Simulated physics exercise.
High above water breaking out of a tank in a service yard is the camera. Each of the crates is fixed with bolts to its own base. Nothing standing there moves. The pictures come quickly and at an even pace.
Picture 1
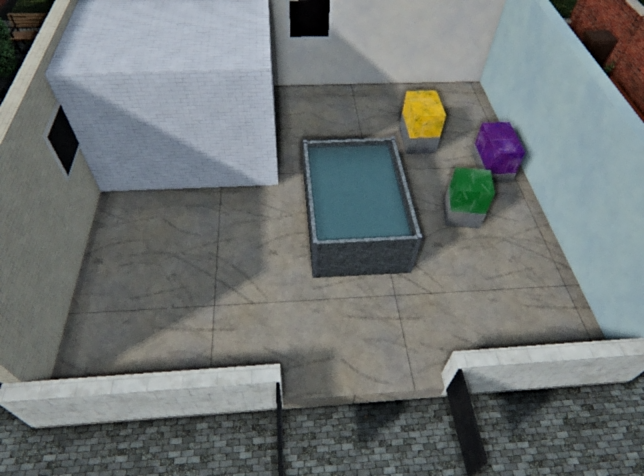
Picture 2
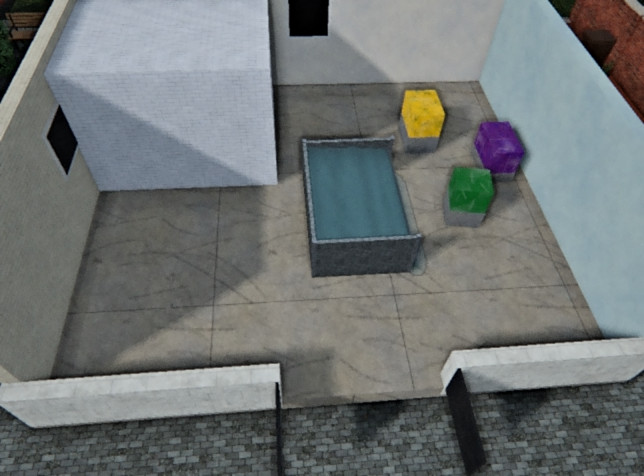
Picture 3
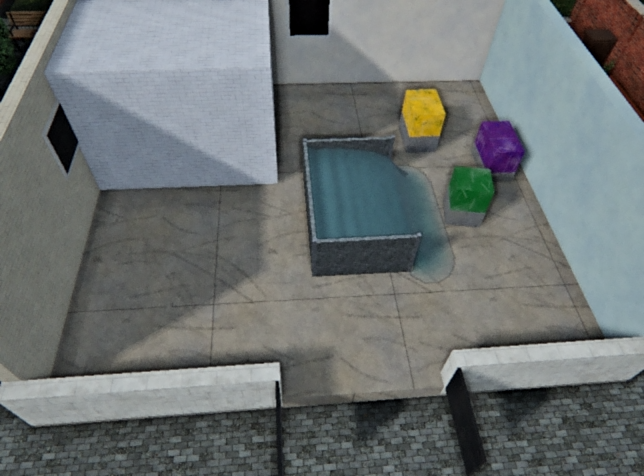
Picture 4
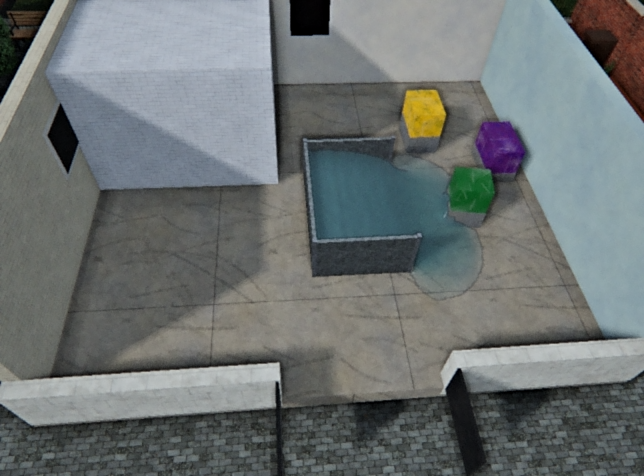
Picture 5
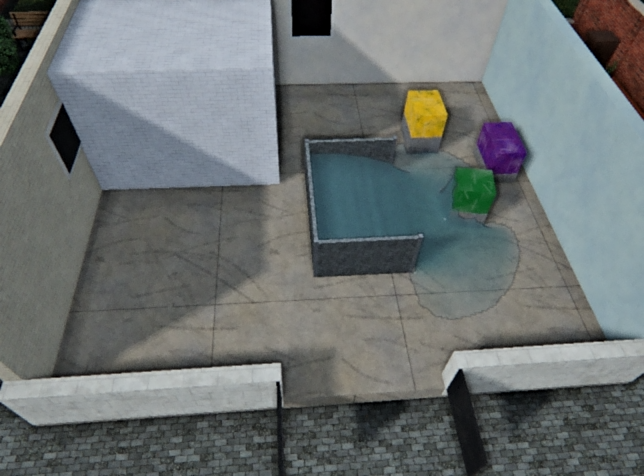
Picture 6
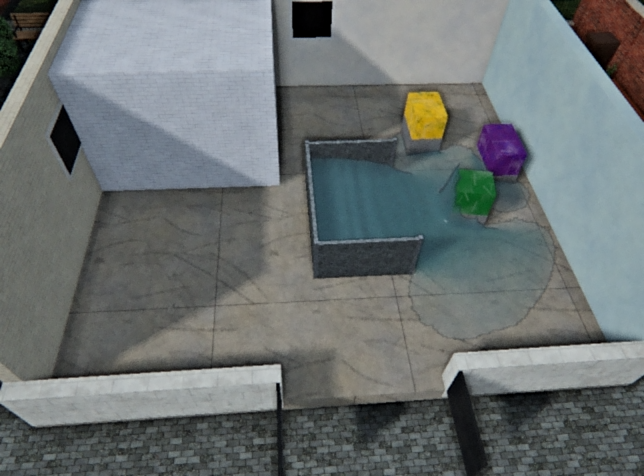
Water sits still in an open gray tank in a walled yard, then breaks out through the tank's right side. It spreads across the paving in a rounded sheet, reaches around the green-topped block, and fans wider toward the pale blue wall and the yard's lower right.
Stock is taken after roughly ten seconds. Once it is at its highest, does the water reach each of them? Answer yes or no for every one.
Yellow crate: No, it stays dry; green crate: Yes, it gets wet; purple crate: Yes, it gets wet.
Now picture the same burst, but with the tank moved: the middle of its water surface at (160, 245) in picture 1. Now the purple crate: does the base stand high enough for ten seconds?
Short answer: The purple crate is reached.
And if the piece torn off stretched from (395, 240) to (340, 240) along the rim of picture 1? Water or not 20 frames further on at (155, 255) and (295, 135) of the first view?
First spot unflooded, second spot unflooded.
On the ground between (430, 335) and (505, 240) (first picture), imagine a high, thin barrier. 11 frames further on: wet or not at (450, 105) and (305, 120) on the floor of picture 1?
Reached, untouched.
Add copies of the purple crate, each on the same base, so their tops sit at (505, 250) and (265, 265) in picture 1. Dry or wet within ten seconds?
Crate by crate: Gets flooded; is not reached.
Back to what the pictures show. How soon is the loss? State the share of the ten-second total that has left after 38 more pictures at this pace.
Close to 45 per cent.
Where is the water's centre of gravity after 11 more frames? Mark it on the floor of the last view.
Near (460, 218).
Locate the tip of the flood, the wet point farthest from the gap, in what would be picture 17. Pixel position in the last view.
Close to (479, 84).
A moment on, water covers 30 % of the floor; the yellow crate water round its plinth, the green crate water round its plinth, the purple crate water round its plinth.
Next, water covers 40 % of the floor; the yellow crate water round its plinth, the green crate water round its plinth, the purple crate water round its plinth.
Then, water covers 55 % of the floor; the yellow crate water round its plinth, the green crate water round its plinth, the purple crate water round its plinth.
Later, water covers 85 % of the floor; the yellow crate water round its plinth, the green crate water round its plinth, the purple crate water round its plinth.
In the end, water covers 95 % of the floor; the yellow crate stayed above the water, the green crate was topped, the purple crate was topped.
